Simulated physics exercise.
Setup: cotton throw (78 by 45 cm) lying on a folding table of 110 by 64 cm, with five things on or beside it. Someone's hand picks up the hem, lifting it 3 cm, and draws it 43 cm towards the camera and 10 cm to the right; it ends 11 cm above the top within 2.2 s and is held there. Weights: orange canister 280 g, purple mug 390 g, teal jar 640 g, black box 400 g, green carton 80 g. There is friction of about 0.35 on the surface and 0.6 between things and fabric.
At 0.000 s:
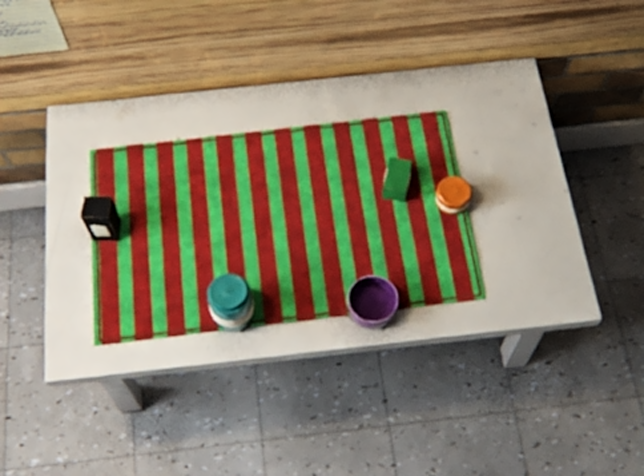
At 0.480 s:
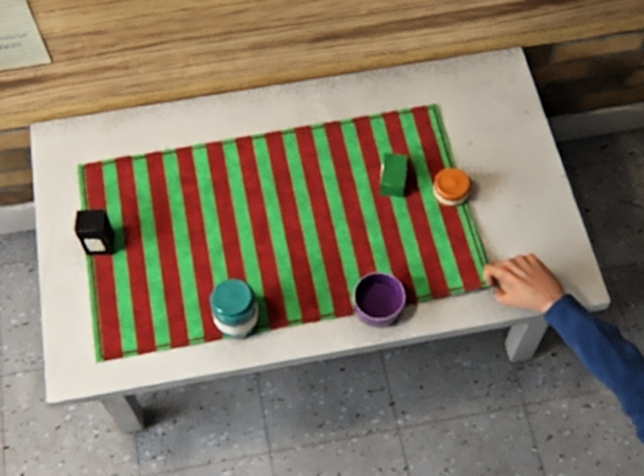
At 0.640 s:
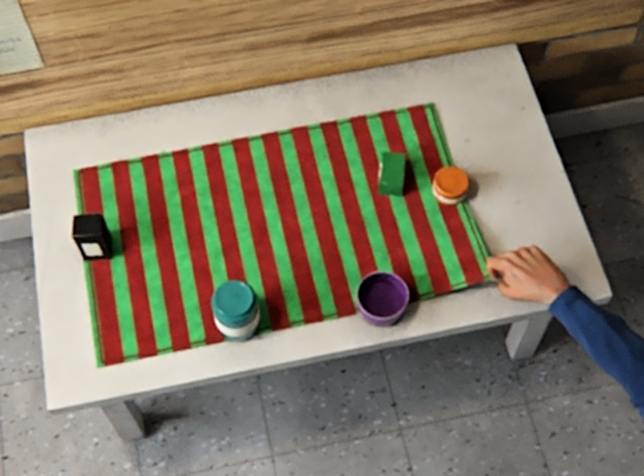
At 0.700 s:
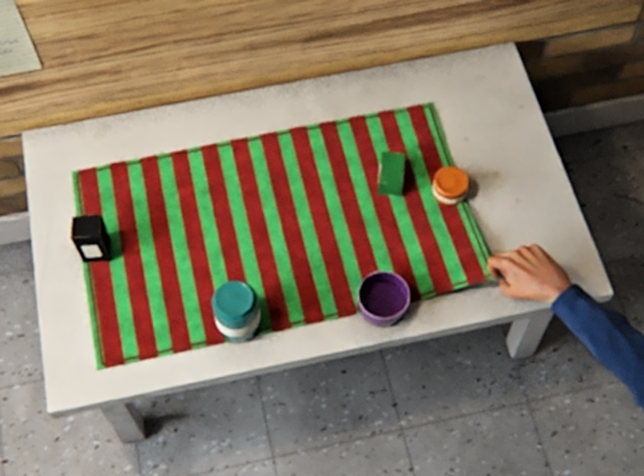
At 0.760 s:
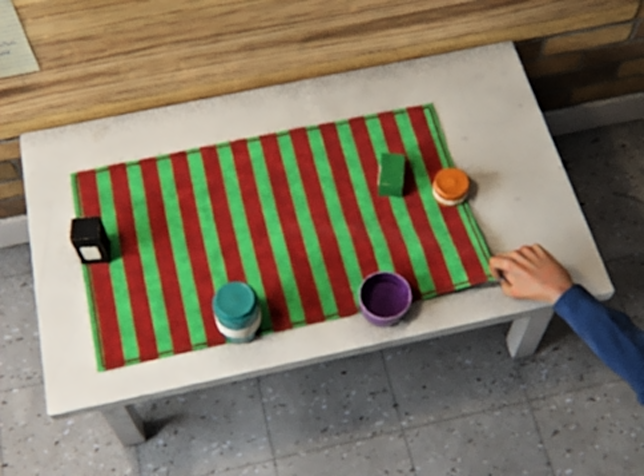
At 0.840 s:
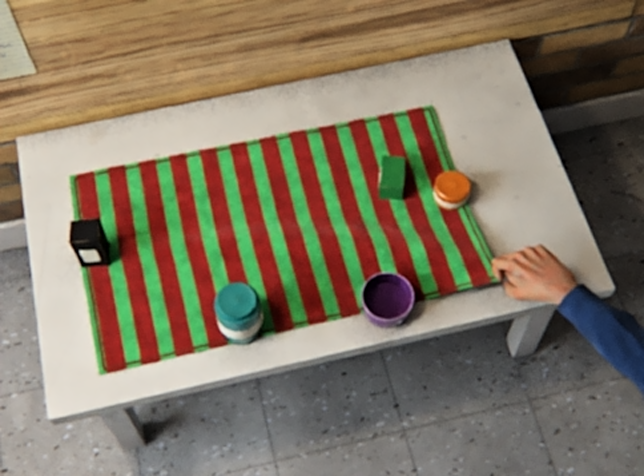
To begin with, a red and green striped cloth lies on a small white table with a black box, teal jar, purple mug, green carton and orange canister. A blue-sleeved hand then takes its near right corner and draws it slightly, the cloth and objects barely shifting.
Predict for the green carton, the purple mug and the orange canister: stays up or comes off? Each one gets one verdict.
In order: The green carton won't stay; the purple mug won't stay; the orange canister won't stay.
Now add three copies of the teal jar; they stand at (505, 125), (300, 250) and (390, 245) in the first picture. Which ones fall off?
Log, listed order - kept / lost / lost.
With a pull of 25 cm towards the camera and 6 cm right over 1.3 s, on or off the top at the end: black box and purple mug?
Result - black box: Still on top, purple mug: Gone.
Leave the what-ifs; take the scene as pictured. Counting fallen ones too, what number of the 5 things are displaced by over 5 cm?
In total, 5 of them qualify.
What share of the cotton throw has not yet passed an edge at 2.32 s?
Near 50 in a hundred.
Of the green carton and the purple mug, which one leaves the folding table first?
The purple one leads the way.
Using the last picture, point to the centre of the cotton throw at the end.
Midpoint, last view: Approx. (431, 353).
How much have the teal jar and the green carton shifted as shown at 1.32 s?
Approx. shift - teal jar: 4 cm; green carton: 10 cm.
After 1.3 s, 100 % of the cotton throw is still over the top; orange canister 14 cm off its start, green carton 12 cm off its start, purple mug 8 cm off its start.
After 1.8 s, 85 % of the cotton throw is still over the top; orange canister 32 cm off its start, green carton 28 cm off its start, purple mug over the edge.
After 2.3 s, 50 % of the cotton throw is still over the top; green carton over the edge, orange canister over the edge, purple mug over the edge.
After 2.8 s, 40 % of the cotton throw is still over the top; green carton over the edge, orange canister over the edge, purple mug over the edge.
After 4.4 s, 40 % of the cotton throw is still over the top; green carton over the edge, orange canister over the edge, purple mug over the edge, black box 36 cm off its start at (271, 258).
